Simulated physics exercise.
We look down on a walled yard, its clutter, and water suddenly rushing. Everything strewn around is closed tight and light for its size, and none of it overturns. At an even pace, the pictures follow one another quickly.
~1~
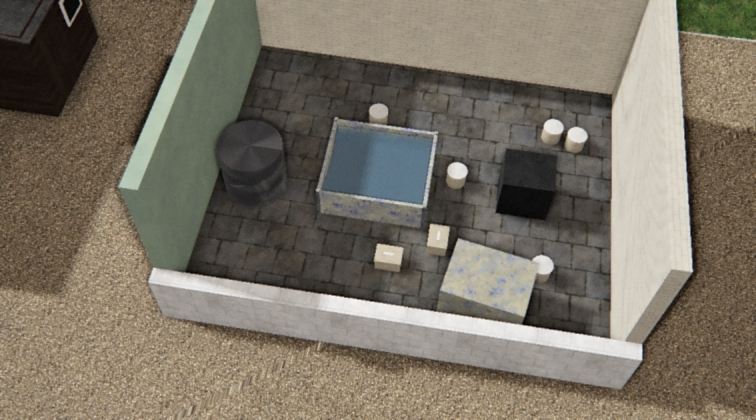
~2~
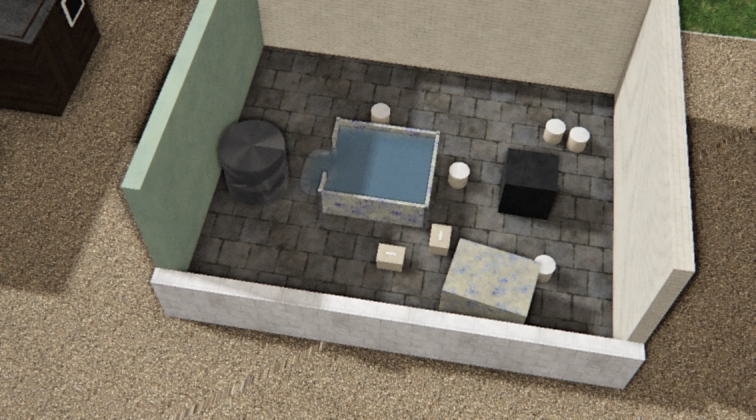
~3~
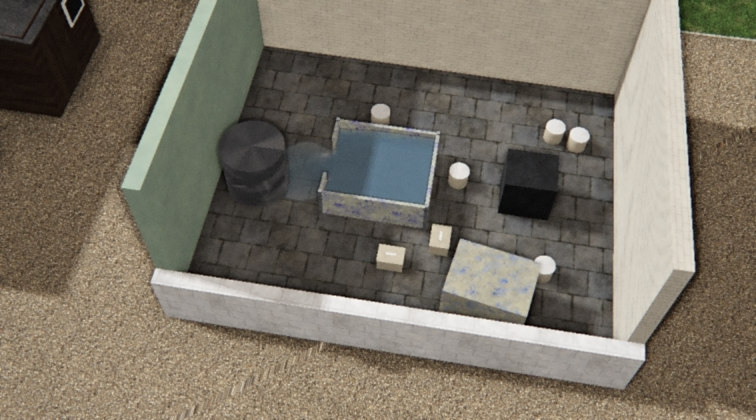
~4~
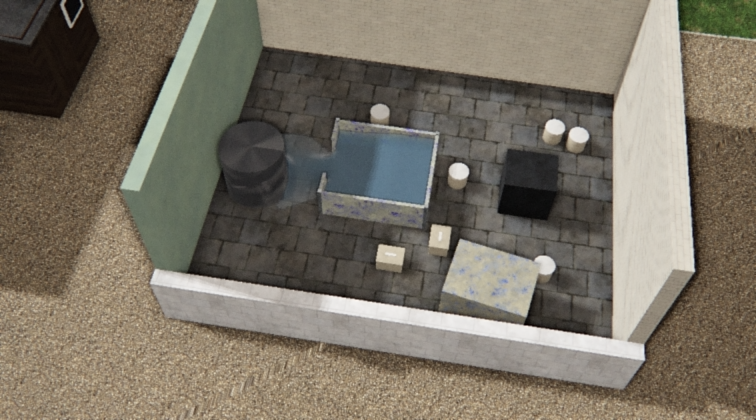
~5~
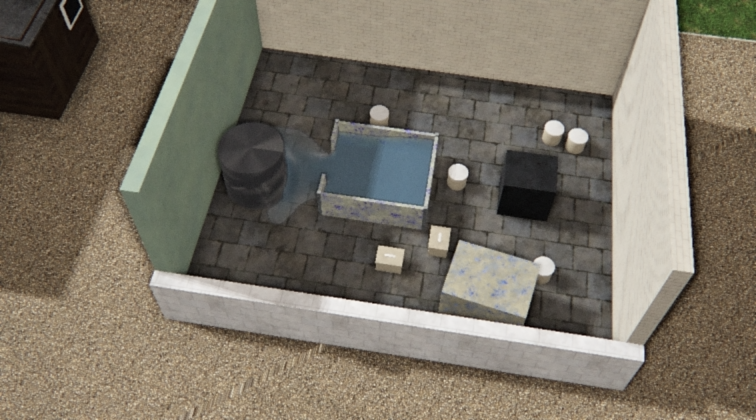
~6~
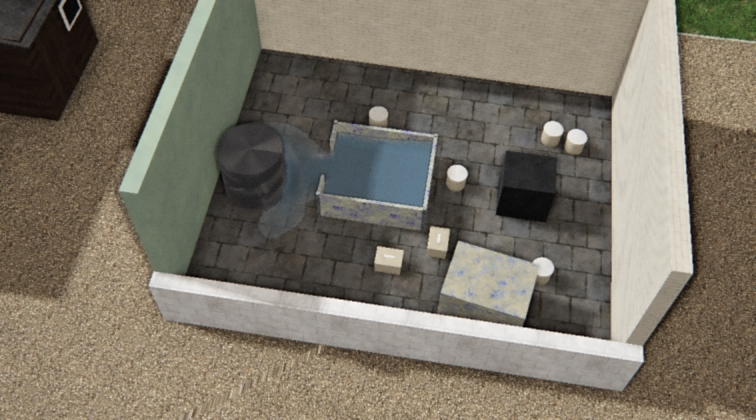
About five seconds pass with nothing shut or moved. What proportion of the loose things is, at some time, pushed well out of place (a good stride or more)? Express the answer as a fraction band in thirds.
Fraction band: Less than 1/3.
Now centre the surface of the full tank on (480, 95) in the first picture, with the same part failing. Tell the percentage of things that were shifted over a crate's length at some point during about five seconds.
I'd estimate around 10 percent.
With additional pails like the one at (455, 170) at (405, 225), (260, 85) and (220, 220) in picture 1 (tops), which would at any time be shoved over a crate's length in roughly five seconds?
One after the other: Short of that, that far or more, never so far.
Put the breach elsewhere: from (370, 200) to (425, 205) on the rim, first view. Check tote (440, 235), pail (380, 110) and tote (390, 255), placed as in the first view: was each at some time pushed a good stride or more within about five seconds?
Result per item - displaced that far / short of that distance / displaced that far.
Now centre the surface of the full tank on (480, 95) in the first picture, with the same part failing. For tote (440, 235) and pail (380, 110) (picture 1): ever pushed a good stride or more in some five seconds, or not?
Taking them in the order you gave, the first did not get there and the second got carried that far.
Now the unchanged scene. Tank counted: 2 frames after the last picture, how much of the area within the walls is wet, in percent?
20 per cent.
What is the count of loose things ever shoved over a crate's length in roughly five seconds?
By my count, 0.
A moment on, 0 of 7 are well off their spots; 0 afloat.
Next, 0 of 7 are well off their spots; 0 afloat.
Later, 0 of 7 are well off their spots; 0 afloat.
In the end, 0 of 7 are well off their spots, and 0 have been at some point; 0 afloat.
